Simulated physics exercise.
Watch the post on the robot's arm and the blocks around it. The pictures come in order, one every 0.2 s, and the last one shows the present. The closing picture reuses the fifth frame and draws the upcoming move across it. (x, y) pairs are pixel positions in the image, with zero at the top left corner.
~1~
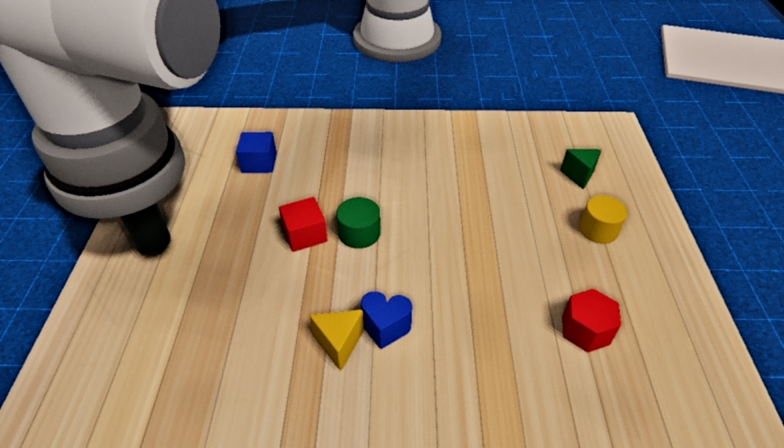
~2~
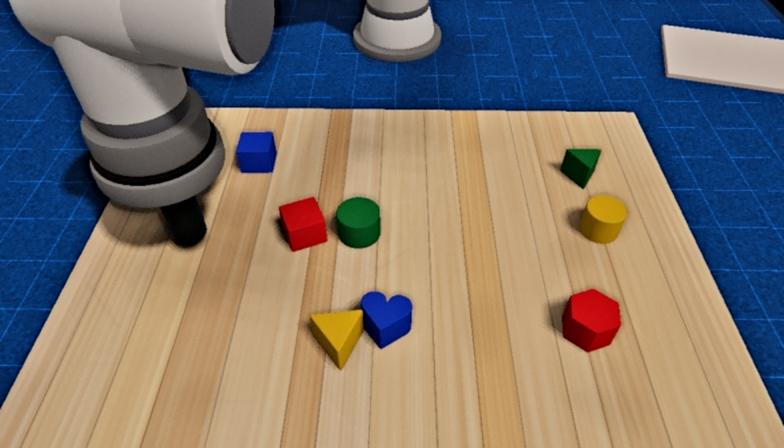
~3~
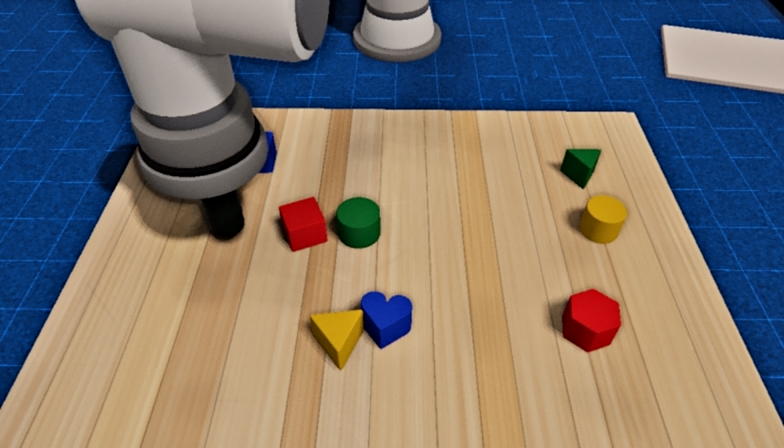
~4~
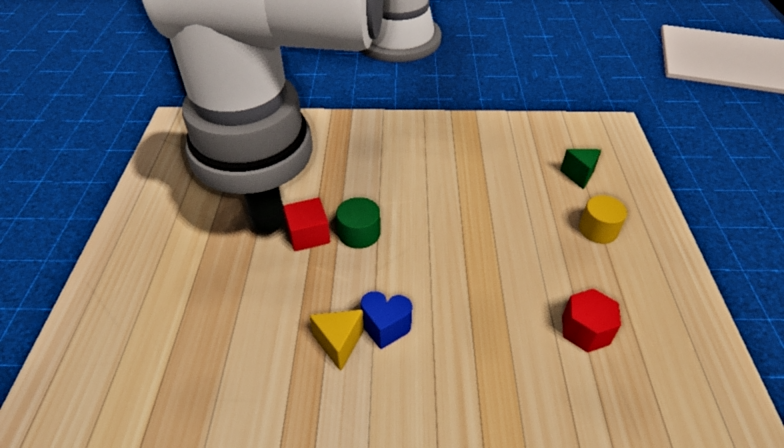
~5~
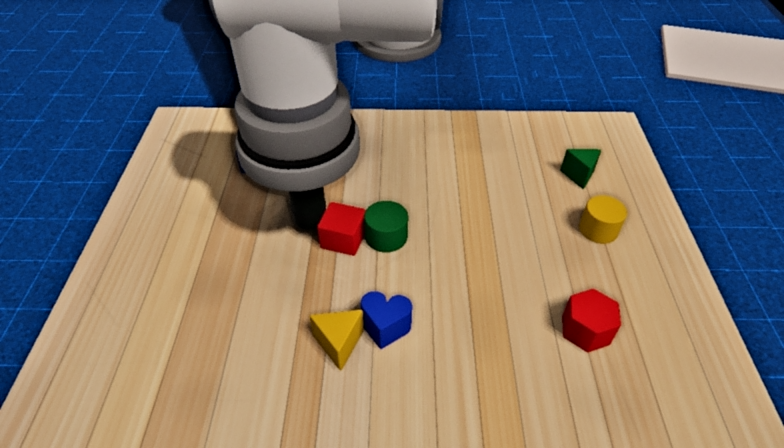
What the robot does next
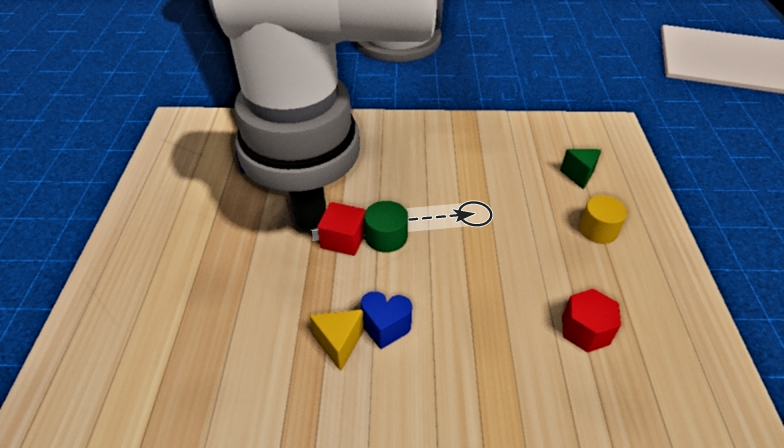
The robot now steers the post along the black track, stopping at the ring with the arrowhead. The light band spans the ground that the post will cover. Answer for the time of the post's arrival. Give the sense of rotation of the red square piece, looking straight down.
My answer: Clockwise.
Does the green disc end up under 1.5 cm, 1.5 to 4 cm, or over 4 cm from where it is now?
It moves more than 4 cm.
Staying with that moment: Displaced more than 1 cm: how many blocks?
Two blocks move.
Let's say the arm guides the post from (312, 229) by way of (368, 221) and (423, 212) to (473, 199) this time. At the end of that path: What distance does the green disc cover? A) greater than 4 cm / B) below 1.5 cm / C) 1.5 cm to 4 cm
Choice A: Greater than 4 cm.
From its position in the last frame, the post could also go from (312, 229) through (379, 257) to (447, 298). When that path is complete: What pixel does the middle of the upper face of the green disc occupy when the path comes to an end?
If I read the scene right, the answer is (474, 216).
The line goes from (312, 229) directly to (475, 214).
The first path, step by step. One third of the way, post (367, 214); red square piece (397, 216), turned 20° clockwise; green disc (440, 225).
Two thirds of the way, post (423, 209); red square piece (450, 216), turned 45° clockwise; green disc (482, 240).
At the end, post (477, 204); red square piece (479, 218), turned 65° clockwise; green disc (495, 249).
